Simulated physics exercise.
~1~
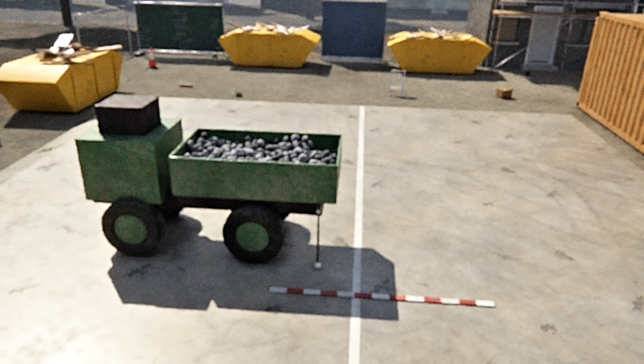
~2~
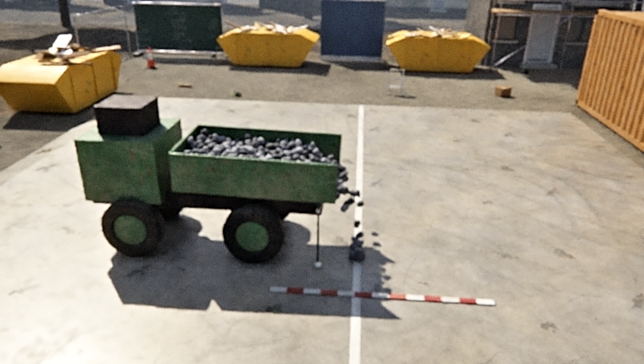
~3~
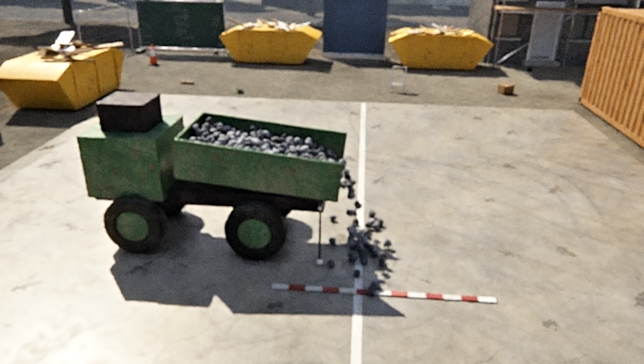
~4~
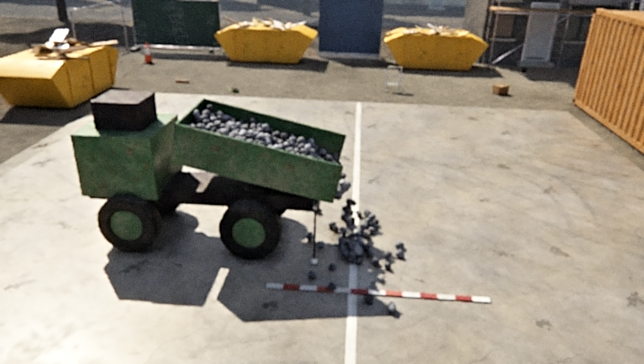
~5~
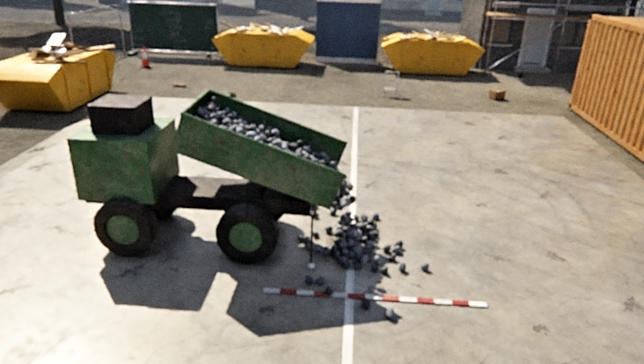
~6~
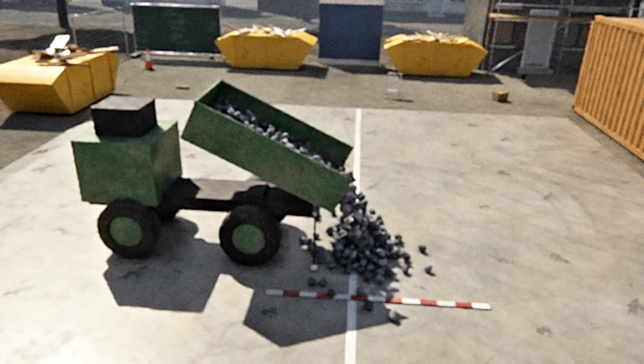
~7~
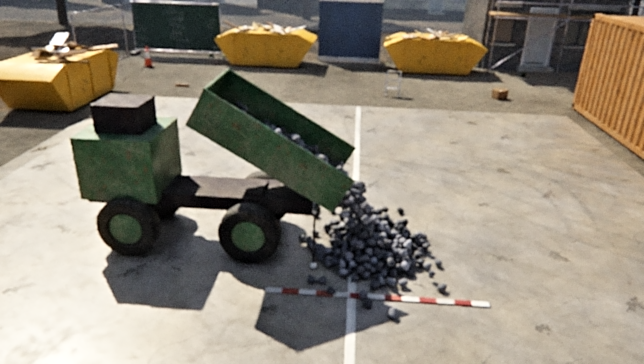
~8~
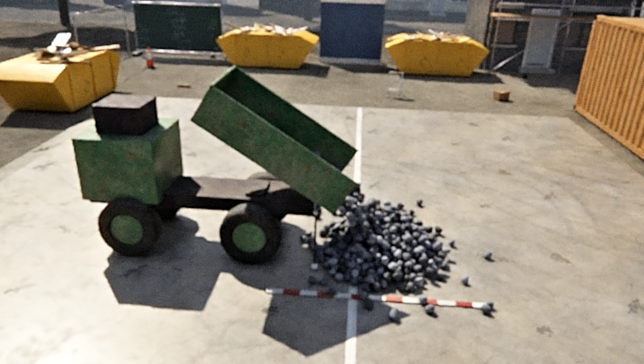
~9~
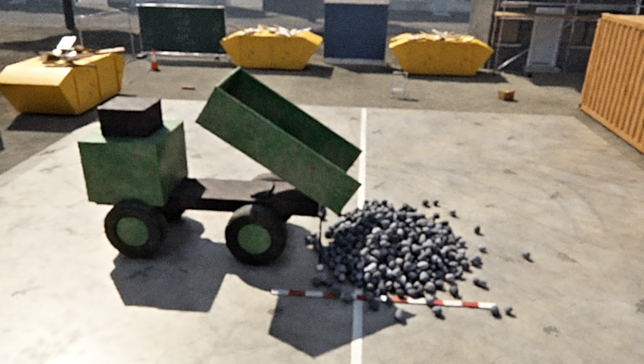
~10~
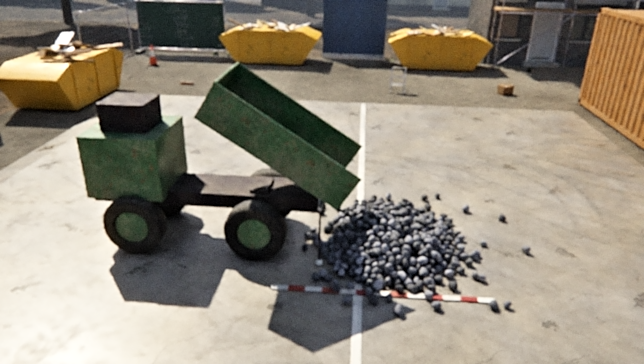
A green tipper truck raises its body and pours dark cobbles into a heap mostly past the painted line.
